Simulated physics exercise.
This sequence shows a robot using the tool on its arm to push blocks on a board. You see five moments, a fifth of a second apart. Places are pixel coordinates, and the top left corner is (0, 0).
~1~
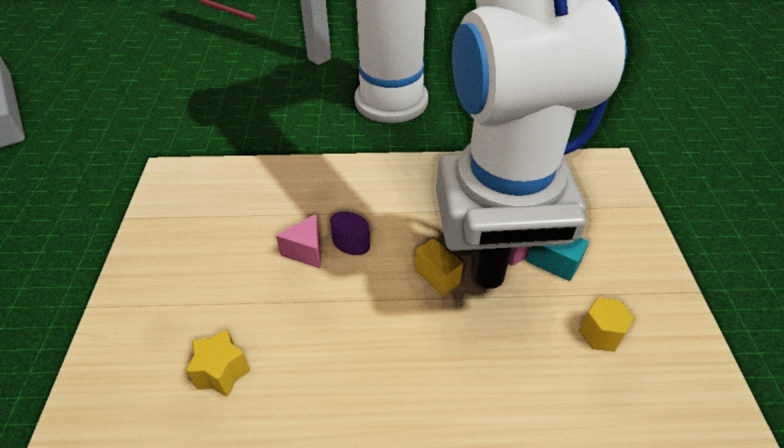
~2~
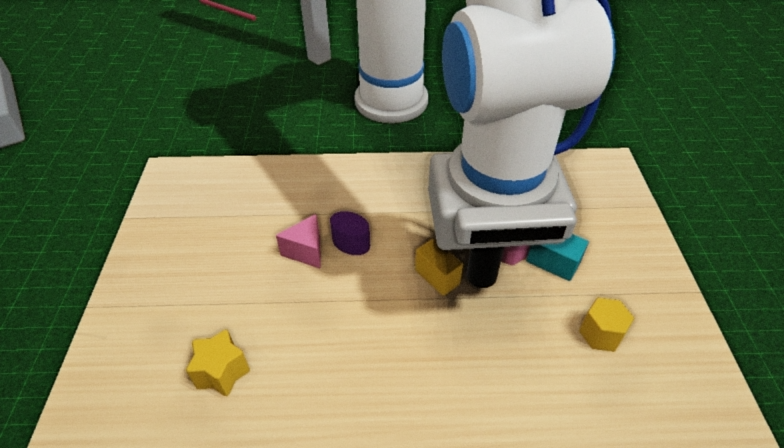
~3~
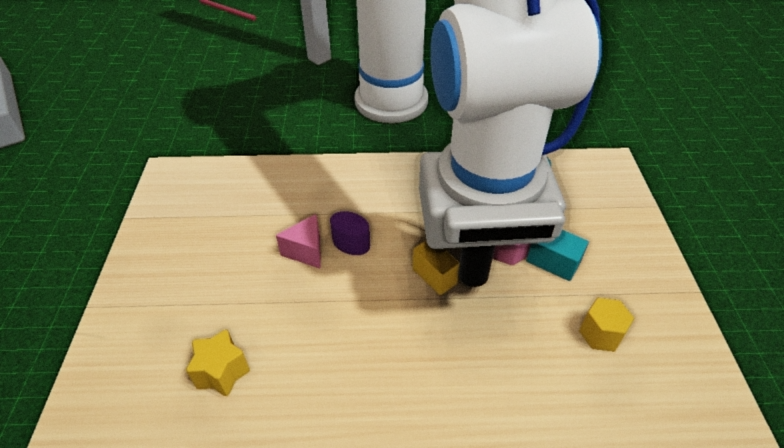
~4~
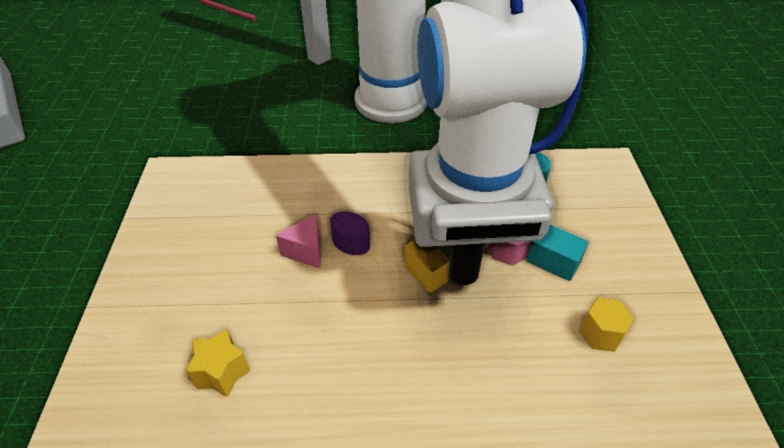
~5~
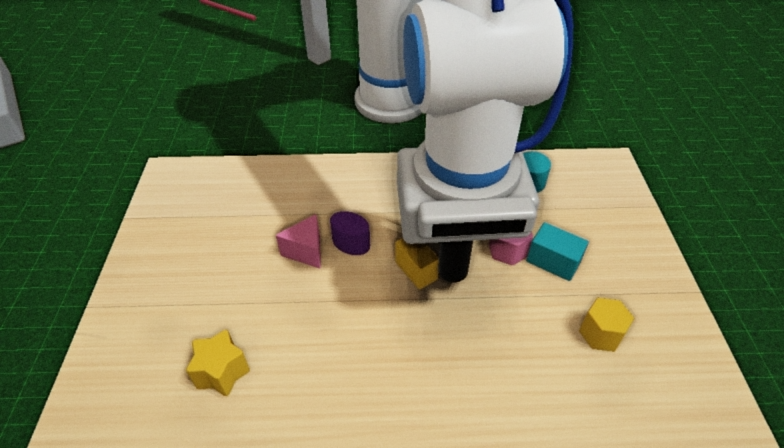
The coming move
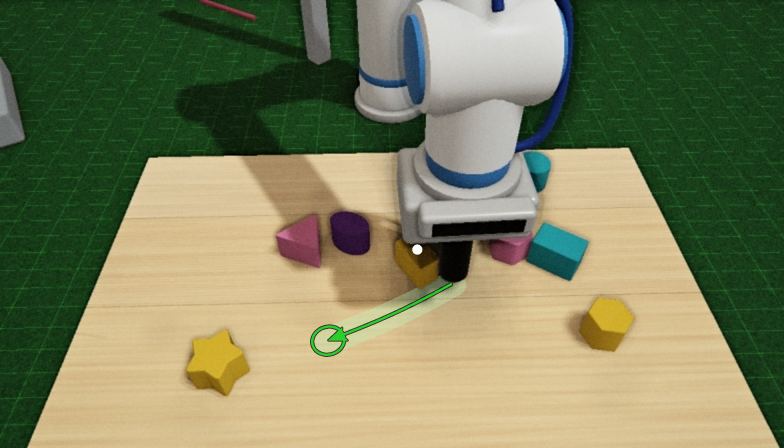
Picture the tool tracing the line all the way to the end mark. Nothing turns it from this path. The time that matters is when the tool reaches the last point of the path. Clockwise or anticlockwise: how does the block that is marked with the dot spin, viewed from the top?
Seen from above, its turn is clockwise.
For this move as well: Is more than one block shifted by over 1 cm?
In short: No.
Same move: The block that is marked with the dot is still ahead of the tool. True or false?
False.
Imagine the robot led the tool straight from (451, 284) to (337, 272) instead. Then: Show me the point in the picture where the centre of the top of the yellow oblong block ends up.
It will likely be found at (368, 234).
The drawn path runs from (451, 284) via (414, 304) and (373, 323), ending at (328, 340); the dot is on the yellow oblong block.
On the path given first. One third of the way, tool (413, 292); yellow oblong block (404, 252), turned 50° clockwise.
Two thirds of the way, tool (372, 310); yellow oblong block (404, 252), turned 50° clockwise.
At the end, tool (326, 328); yellow oblong block (404, 252), turned 50° clockwise; pink hexagonal block not moved.
